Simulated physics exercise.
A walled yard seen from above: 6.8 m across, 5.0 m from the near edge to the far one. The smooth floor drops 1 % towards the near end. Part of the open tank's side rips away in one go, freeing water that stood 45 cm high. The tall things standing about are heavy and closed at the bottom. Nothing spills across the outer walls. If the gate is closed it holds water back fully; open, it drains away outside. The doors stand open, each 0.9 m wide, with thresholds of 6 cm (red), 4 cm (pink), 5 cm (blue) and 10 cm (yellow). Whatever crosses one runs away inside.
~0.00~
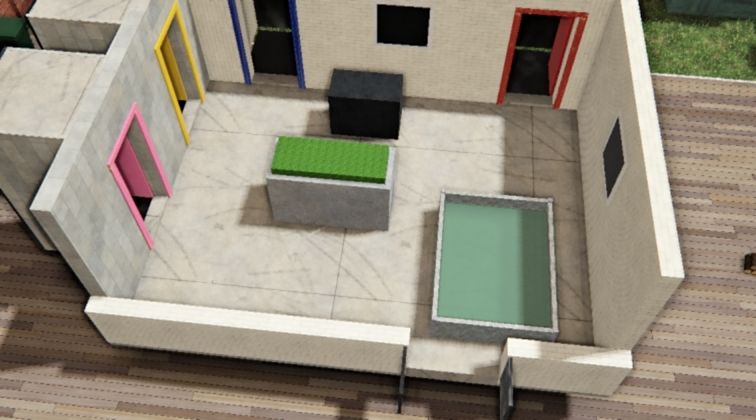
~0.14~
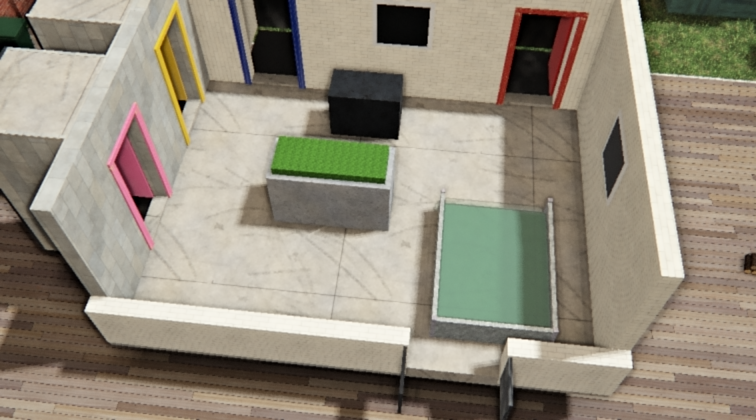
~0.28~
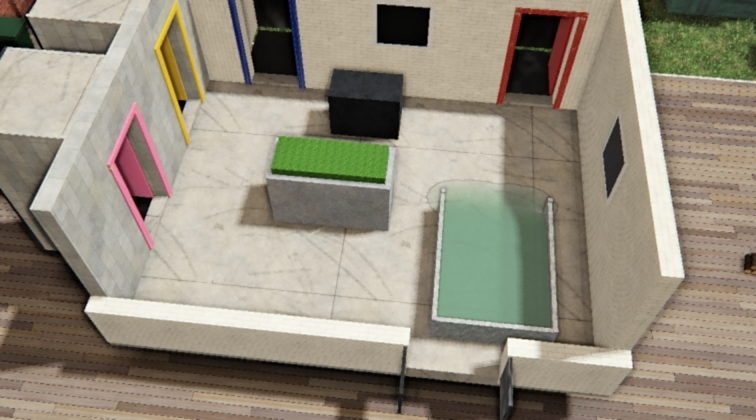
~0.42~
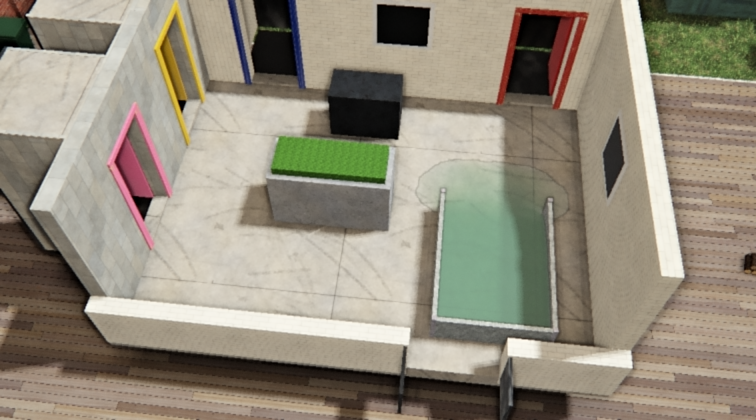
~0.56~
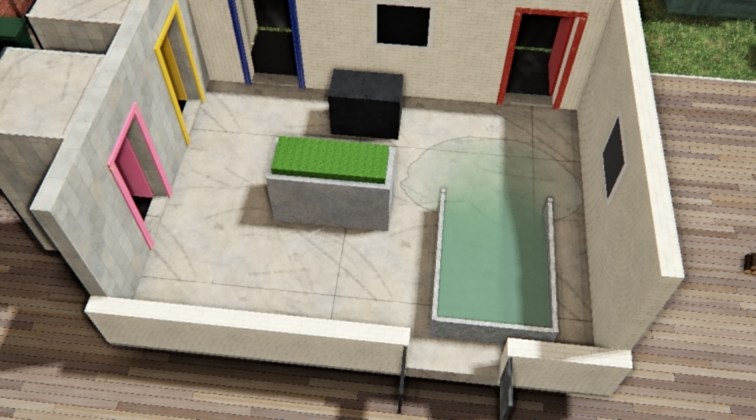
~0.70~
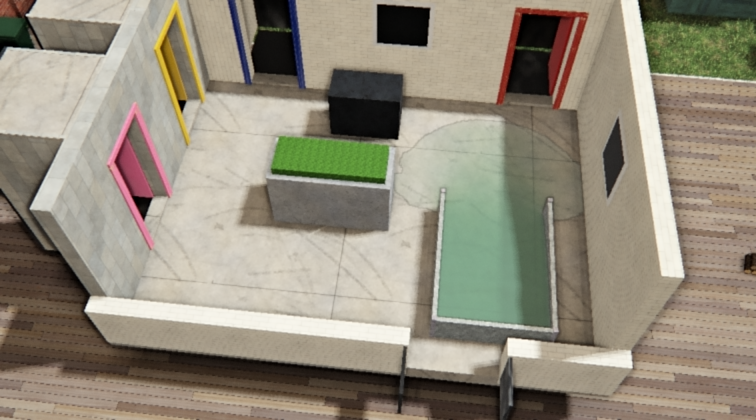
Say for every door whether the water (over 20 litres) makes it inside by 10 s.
Within that time: At the red door it goes over the limit; at the pink door it keeps below the limit; at the blue door it keeps below the limit; at the yellow door it does not reach the limit.
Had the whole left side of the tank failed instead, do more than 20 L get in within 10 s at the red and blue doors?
Then: Red under, blue over.
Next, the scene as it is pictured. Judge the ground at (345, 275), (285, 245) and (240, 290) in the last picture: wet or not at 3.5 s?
In turn: Still dry, dry, dry.
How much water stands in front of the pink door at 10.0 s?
About 3.5 cm.
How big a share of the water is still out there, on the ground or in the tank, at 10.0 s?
About 84 per cent.
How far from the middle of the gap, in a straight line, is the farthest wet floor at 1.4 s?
Roughly 2.8 m.
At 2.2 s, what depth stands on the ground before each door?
Depths in cm: Red 21, pink 0, blue 0, yellow 0.
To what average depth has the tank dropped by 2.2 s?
About 18 cm.
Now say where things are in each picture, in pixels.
The first frame shows still water, 45 cm deep, in the open tank at (495, 259).
In the second frame, the front is at a hidden place, 0.9 m from the gap on the open tank's far side; 0.2 m2 of floor is under water; 45 cm left at the back of the open tank.
In the third frame, the front is at (434, 193), 1.0 m from the gap on the open tank's far side; 1.0 m2 of floor is under water; 45 cm left at the back of the open tank.
In the fourth frame, water pours out on the open tank's far side and has run 1.3 m, to (428, 178); typically 6 cm deep outside, 45 cm at the open tank's back.
In the fifth frame, water pours out on the open tank's far side and has run 1.6 m, to (458, 143); typically 5 cm deep outside, 45 cm at the open tank's back.
In the sixth frame, water pours out on the open tank's far side and has run 2.0 m, to (480, 124); typically 4 cm deep outside, 45 cm at the open tank's back.
After 1.4 s water covers 25 % of the floor and is deepest (20 cm) near (480, 107); red door 6 cm at the sill, 13 L in, pink door not reached, blue door not reached, yellow door not reached.
After 2.2 s water covers 30 % of the floor and is deepest (24 cm) near (540, 112); red door 21 cm at the sill, 68 L in, pink door not reached, blue door not reached, yellow door not reached.
After 3.5 s water covers 40 % of the floor and is deepest (18 cm) near (469, 128); red door 17 cm at the sill, 169 L in, pink door not reached, blue door 5 cm at the sill, 0 L in, yellow door not reached.
After 6.0 s water covers 60 % of the floor and is deepest (10 cm) near (391, 187); red door 7 cm at the sill, 220 L in, pink door 3 cm at the sill, 0 L in, blue door 3 cm at the sill, 0 L in, yellow door 7 cm at the sill, 0 L in.
After 10.0 s water covers 85 % of the floor and is deepest (9 cm) near (574, 368); red door 3 cm at the sill, 223 L in, pink door 3 cm at the sill, 1 L in, blue door 4 cm at the sill, 0 L in, yellow door 6 cm at the sill, 0 L in.
